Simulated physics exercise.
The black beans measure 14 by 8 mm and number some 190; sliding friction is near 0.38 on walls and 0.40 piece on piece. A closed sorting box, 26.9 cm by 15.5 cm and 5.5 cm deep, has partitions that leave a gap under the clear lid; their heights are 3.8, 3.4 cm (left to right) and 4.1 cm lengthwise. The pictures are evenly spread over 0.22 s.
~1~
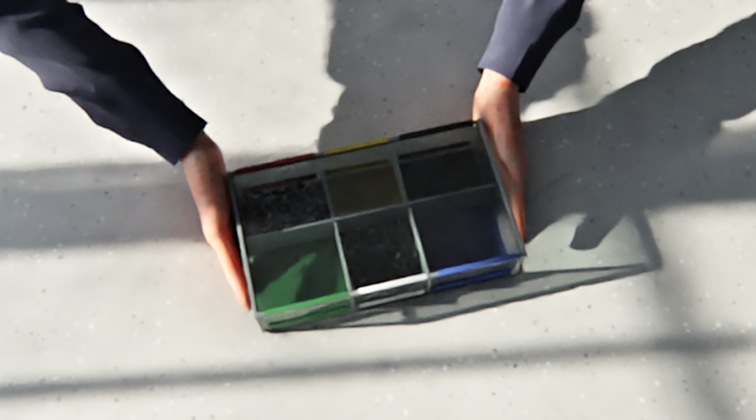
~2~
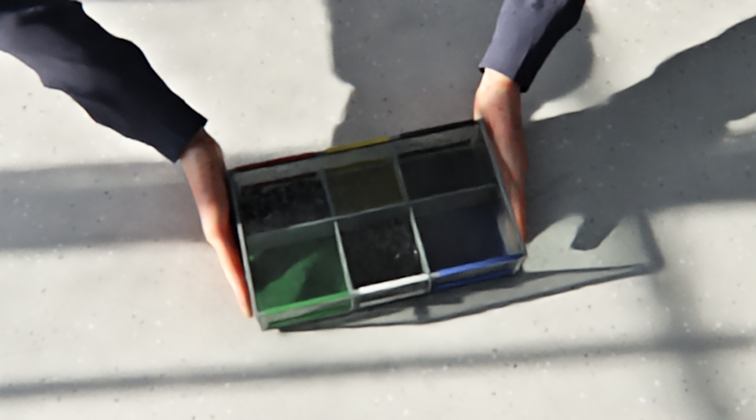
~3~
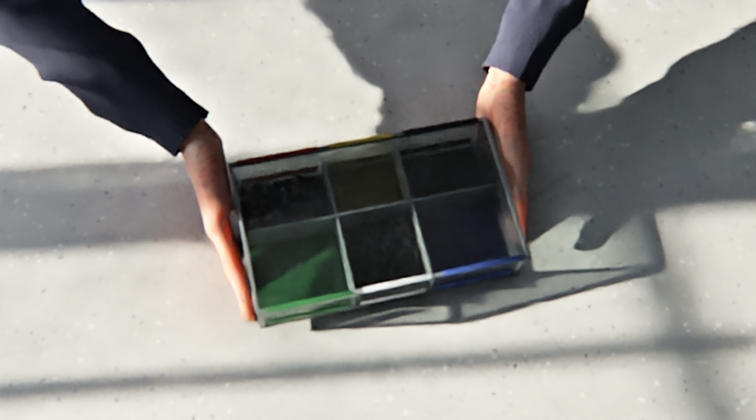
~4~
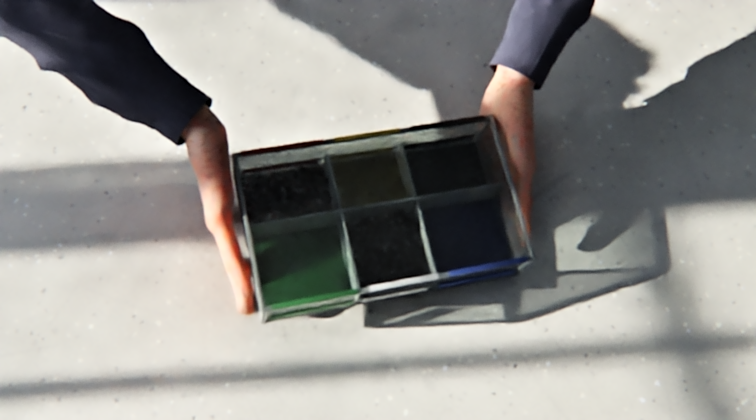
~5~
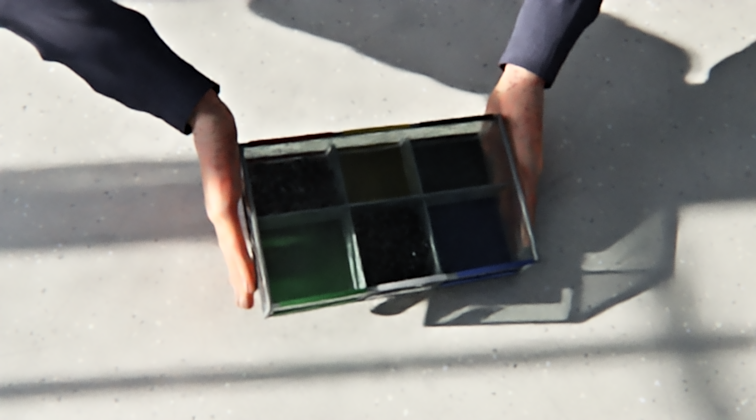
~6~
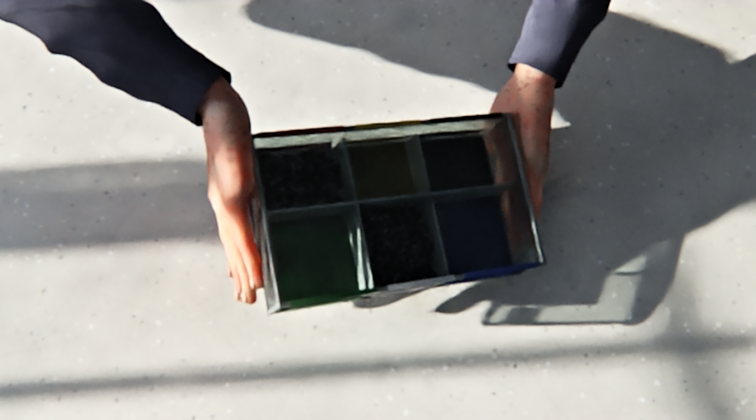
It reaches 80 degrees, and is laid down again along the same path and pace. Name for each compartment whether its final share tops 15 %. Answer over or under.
Red over, blue over, green under, yellow under, white over, black under.
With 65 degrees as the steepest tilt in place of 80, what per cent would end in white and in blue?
Then: White 50, blue 15.
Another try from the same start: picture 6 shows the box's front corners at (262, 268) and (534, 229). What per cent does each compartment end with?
Red 40, blue 10, green 0, yellow 5, white 35, black 15.
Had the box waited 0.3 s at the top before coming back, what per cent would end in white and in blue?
White 45, blue 25.
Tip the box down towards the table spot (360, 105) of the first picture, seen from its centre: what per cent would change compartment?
Some 15 per cent.
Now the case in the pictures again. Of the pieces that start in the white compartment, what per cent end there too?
Roughly 70 per cent.
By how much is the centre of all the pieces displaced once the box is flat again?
About 5.5 cm.
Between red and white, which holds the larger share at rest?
It is the white one.
Then, 0.57 s after the last picture, tilt 79 degrees; red 35 %, blue 10 %, yellow 5 %, white 55 %.
Then, 0.95 s after the last picture, tilt 33 degrees; red 25 %, blue 20 %, yellow 5 %, white 45 %.
Then, 1.41 s after the last picture, tilt 0 degrees; red 25 %, blue 20 %, yellow 5 %, white 45 %.
In the end, red 25 %, blue 20 %, green 0 %, yellow 5 %, white 45 %, black 0 %.
